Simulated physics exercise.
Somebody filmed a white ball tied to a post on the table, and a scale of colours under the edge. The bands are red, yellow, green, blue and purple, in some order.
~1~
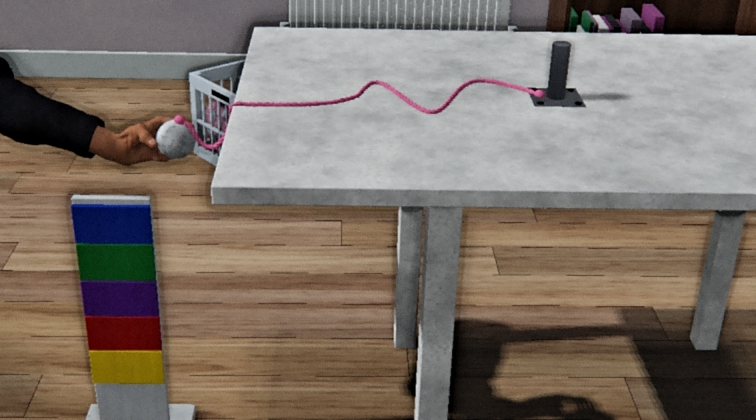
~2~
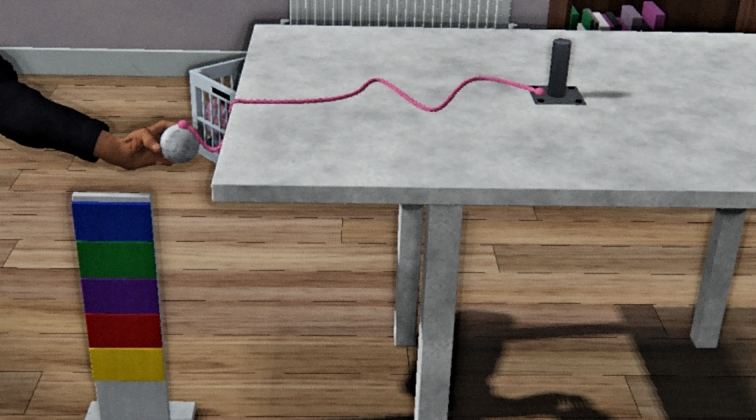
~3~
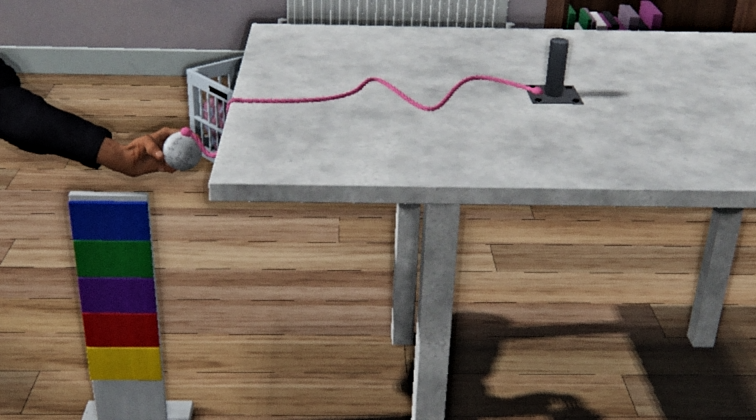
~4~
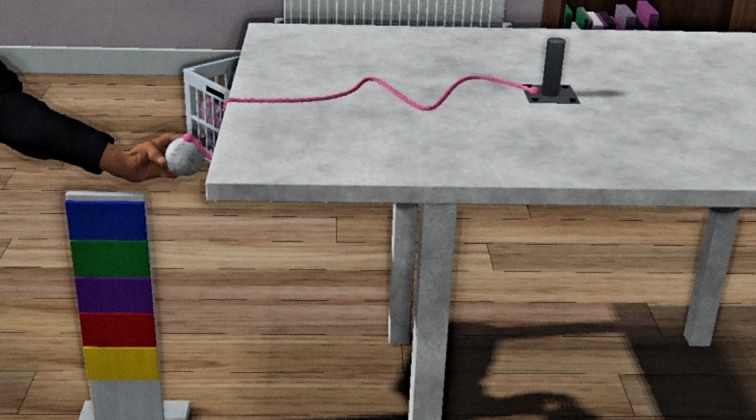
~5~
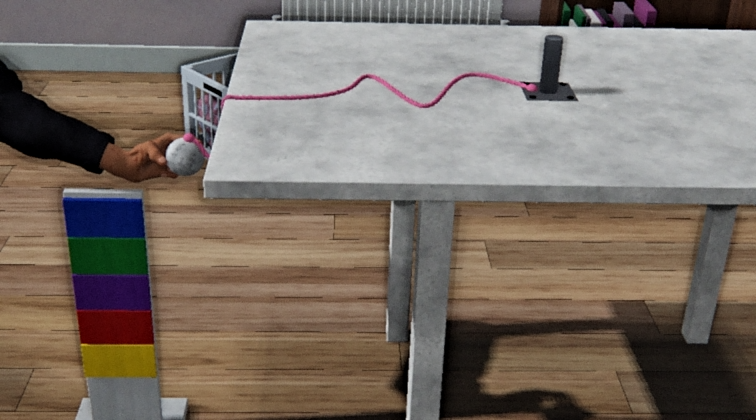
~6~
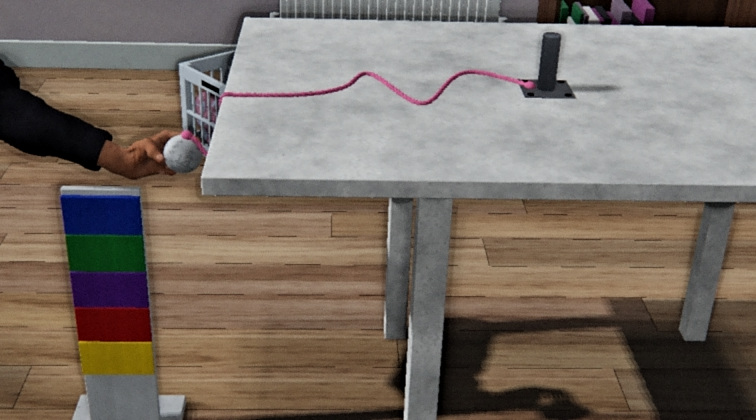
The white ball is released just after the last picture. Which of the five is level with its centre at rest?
At red.
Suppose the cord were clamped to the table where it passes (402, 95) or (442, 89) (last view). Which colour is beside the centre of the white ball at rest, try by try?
In that order: Green; purple.
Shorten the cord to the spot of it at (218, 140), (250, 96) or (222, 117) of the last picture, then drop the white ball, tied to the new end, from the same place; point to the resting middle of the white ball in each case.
Near (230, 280), (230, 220) and (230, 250).
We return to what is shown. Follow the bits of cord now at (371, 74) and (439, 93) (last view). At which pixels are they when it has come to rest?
They go to (256, 87) and to (386, 88).
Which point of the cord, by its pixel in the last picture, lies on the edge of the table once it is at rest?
The one at (355, 80).
Soon after, ball near (251, 319); level with red.
After that, ball near (223, 318); level with red.
In the end, ball near (236, 320); level with red. Its centre hangs level with the red band.
